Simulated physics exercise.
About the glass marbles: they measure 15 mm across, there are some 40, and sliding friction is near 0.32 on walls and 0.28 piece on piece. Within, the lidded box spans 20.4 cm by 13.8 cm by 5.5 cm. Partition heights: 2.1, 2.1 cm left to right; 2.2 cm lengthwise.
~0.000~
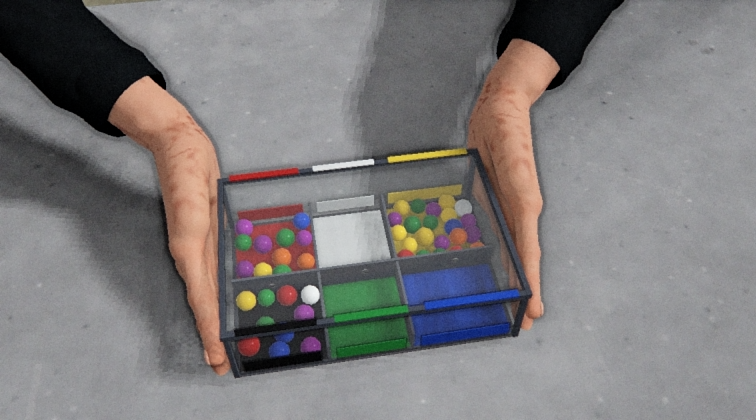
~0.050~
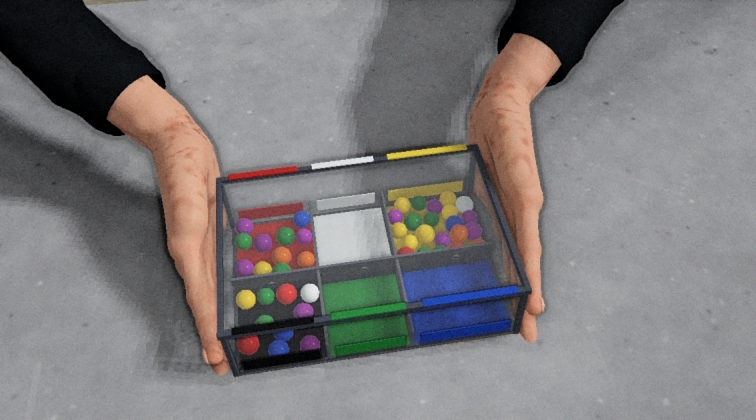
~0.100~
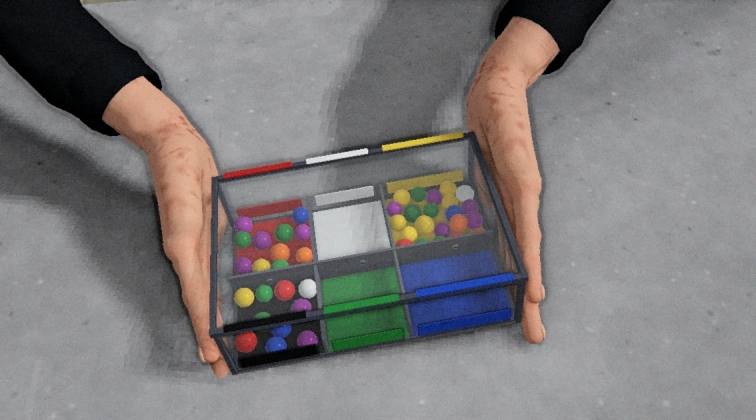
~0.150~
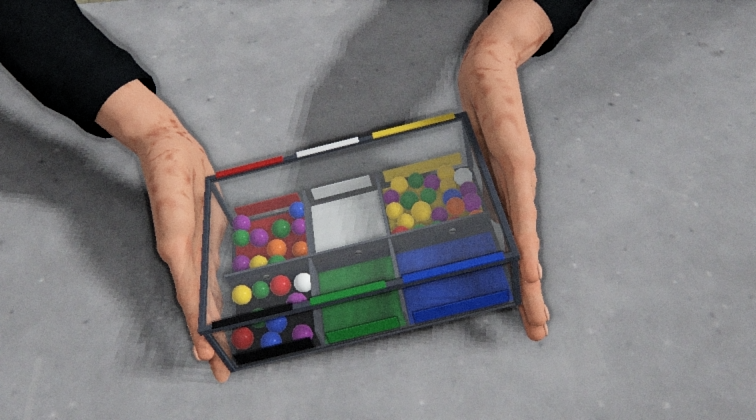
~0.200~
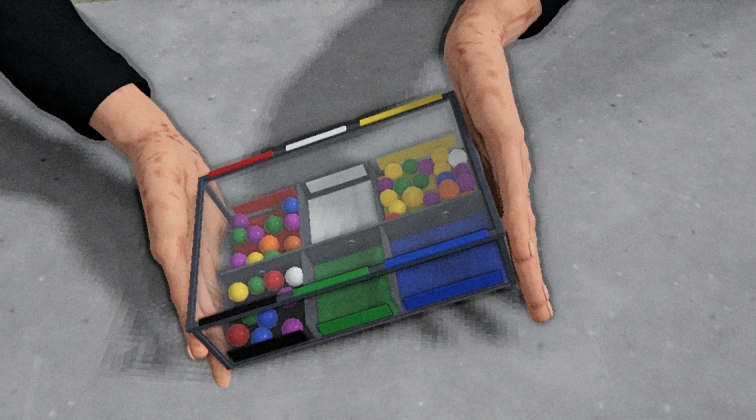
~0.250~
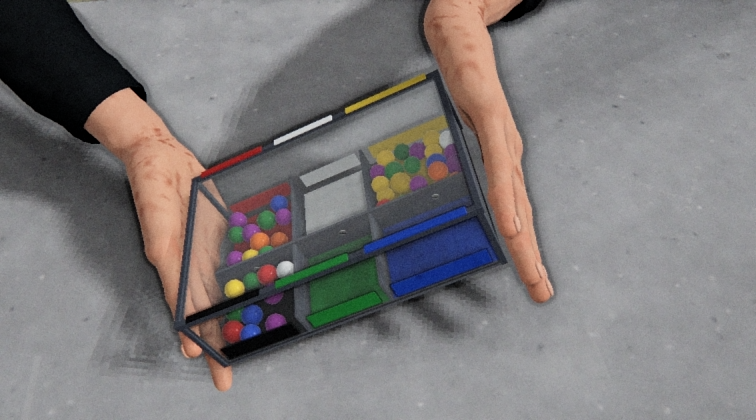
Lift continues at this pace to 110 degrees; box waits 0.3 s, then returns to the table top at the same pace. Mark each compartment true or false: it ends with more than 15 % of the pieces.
Red: True, blue: False, green: False, yellow: False, white: False, black: True.
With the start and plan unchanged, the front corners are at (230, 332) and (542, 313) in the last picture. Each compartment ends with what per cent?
So it works out as red at 0 percent, blue at 85 percent, green at 15 percent, yellow at 0 percent, white at 0 percent and black at 0 percent.
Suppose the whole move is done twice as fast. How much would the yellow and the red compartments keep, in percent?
Expect yellow at 0 percent and red at 70 percent.
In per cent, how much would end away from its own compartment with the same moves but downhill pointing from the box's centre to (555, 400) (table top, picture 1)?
85 %.
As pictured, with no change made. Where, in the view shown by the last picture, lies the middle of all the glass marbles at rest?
Centre at rest, approx.: (274, 252) px.
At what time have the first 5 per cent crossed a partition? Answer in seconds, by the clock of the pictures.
It comes at roughly 0.90 s.
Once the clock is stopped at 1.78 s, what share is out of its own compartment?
I'd put it at about 55 per cent.
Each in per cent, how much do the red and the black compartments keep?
The red compartment ends with 75 per cent, the black one with 25 per cent.
After 1.17 s, tilt 110 degrees; red 70 %, white 5 %, black 25 %.
After 1.78 s, tilt 56 degrees; red 70 %, black 30 %.
After 2.44 s, tilt 0 degrees; red 75 %, black 25 %.
By 3.1 s all is still; red 75 %, blue 0 %, green 0 %, yellow 0 %, white 0 %, black 25 %.
